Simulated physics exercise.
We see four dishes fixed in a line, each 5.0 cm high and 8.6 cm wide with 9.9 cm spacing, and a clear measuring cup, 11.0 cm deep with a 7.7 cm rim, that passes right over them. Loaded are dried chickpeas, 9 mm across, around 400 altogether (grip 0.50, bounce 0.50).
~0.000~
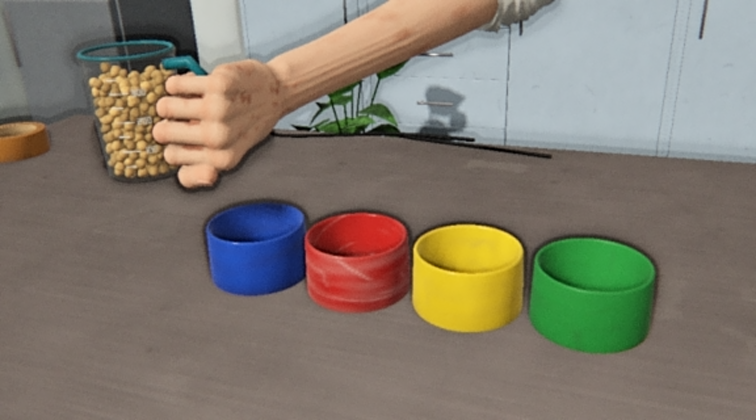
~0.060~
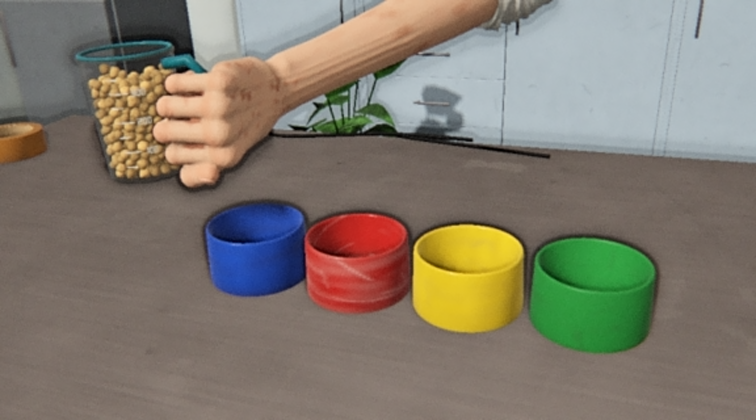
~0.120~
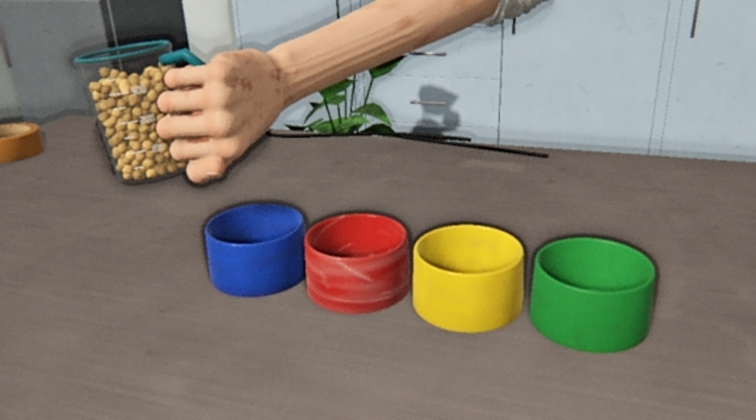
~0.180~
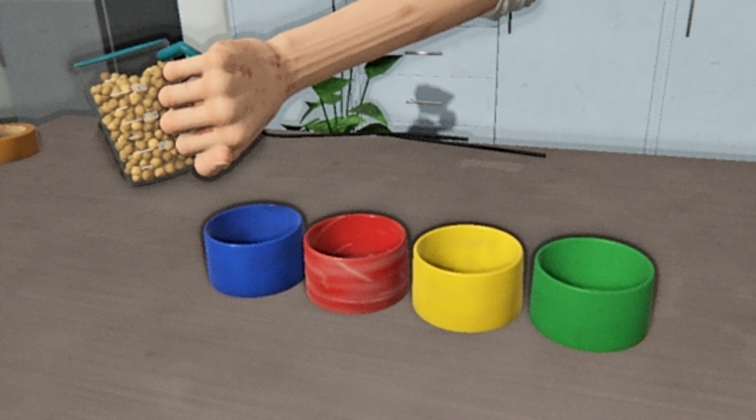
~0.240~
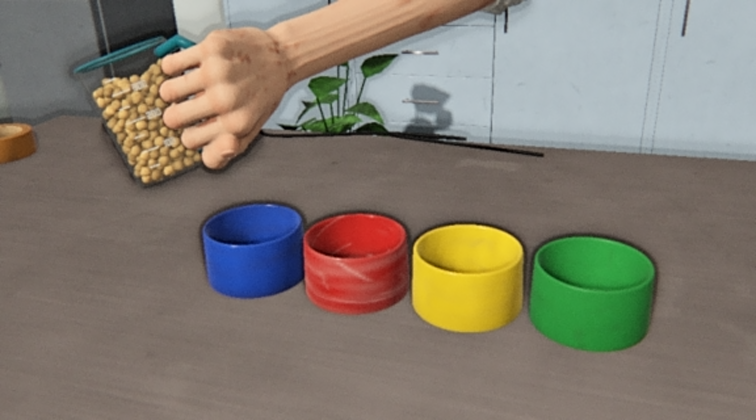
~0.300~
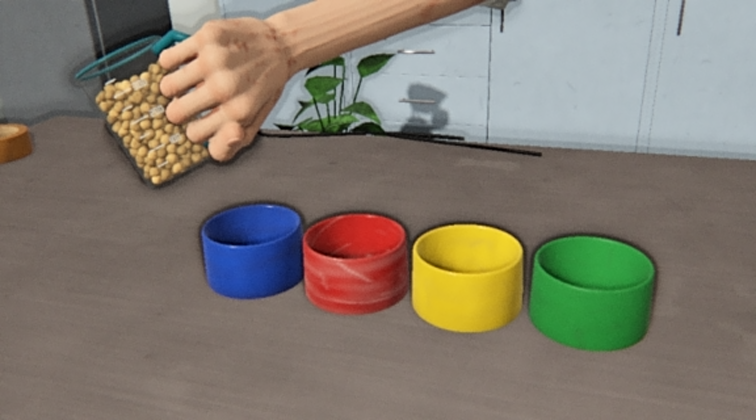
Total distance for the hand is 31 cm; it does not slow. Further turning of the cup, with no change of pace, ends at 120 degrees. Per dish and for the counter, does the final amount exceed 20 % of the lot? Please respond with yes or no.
Red no, blue yes, green no, yellow no, counter yes.
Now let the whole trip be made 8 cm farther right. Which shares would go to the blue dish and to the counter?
Then the blue dish would get 60 and the counter 20.
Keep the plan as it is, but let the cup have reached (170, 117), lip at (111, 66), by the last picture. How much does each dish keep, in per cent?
Red: 70 / blue: 0 / green: 0 / yellow: 0.
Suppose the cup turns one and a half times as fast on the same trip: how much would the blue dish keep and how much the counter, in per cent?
The blue dish would get 0 and the counter 100.
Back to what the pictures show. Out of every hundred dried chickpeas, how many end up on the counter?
Some 65 in a hundred.
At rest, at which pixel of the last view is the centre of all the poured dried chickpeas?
My guess is close to (195, 257).
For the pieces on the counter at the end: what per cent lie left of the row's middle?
100 per cent.
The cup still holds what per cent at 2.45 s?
Roughly 0 per cent, I'd say.
Then, at 1.59 s, tilt 120 degrees; cup holds 0 %, blue 30 %.
After 2.45 s, tilt 120 degrees; cup holds 0 %, blue 35 %.
After 3.31 s, tilt 120 degrees; cup holds 0 %, blue 35 %.
In the end, at 3.6 s, red 0 %, blue 35 %, green 0 %, yellow 0 %, counter 65 %.
